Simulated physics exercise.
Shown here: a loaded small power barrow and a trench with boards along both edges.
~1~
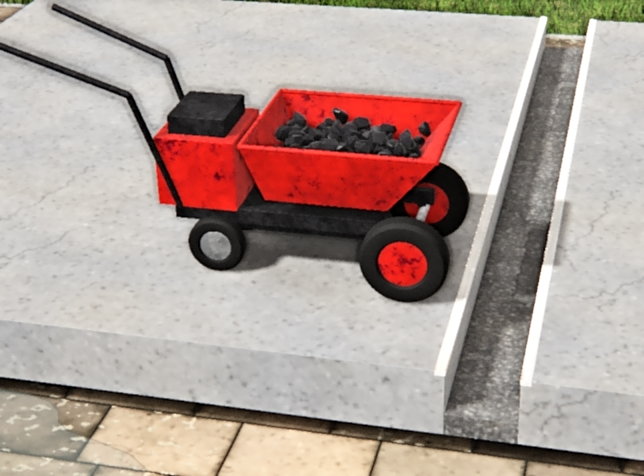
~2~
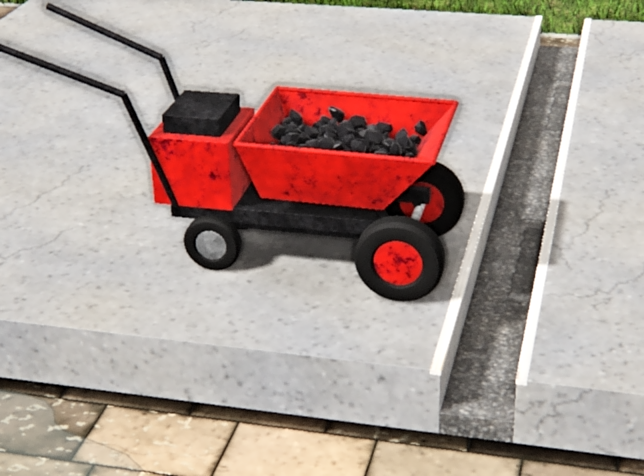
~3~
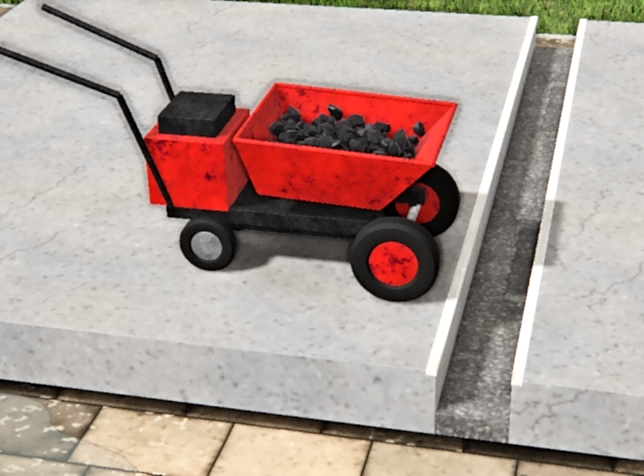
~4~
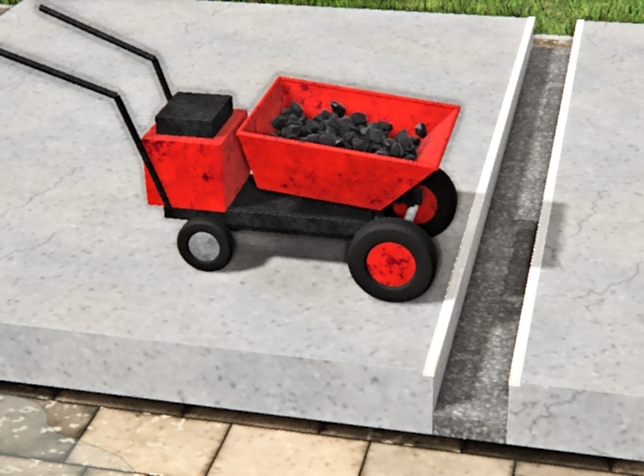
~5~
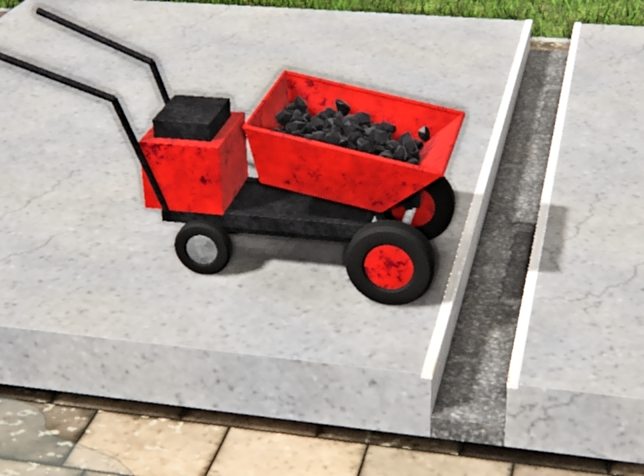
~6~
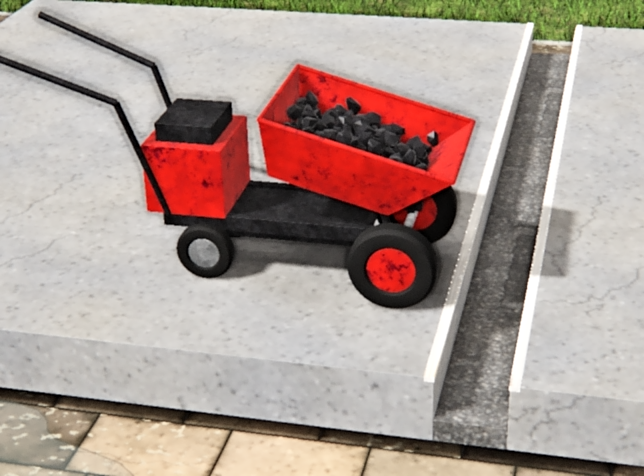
To begin with, a small red power barrow with black handles, its skip level and holding dark lumps, stands on a pale slab left of a narrow trench. The skip then tilts gradually, its rear rising and its front lip lowering and shifting slightly right, while the lumps remain inside.
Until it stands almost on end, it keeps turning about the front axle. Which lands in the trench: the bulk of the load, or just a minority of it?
Trench holds a minority.
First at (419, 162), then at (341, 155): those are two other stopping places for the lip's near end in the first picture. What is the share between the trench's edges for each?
Result: Try 1 = 40 %, try 2 = 90 %.
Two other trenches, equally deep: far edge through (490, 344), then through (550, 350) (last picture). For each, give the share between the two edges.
Lab note: Try one about 0 %, try two about 60 %.
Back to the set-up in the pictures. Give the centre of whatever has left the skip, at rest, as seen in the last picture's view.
Around (566, 284).
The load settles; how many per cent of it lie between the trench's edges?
I'd put that share near 25 per cent.
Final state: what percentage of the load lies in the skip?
I'd say around 0 per cent.
Just after the last frame, skip tipped steeply; every one in the skip.
A moment on, skip tipped right over; the larger part in the skip; just a few in or heaped over the trench; about a tenth beyond it; just a few falling.
Further on, skip tipped right over; about a tenth in the skip; about a tenth in or heaped over the trench; the larger part beyond it.
When it is over, skip tipped right over; roughly a quarter in or heaped over the trench; the larger part beyond it.
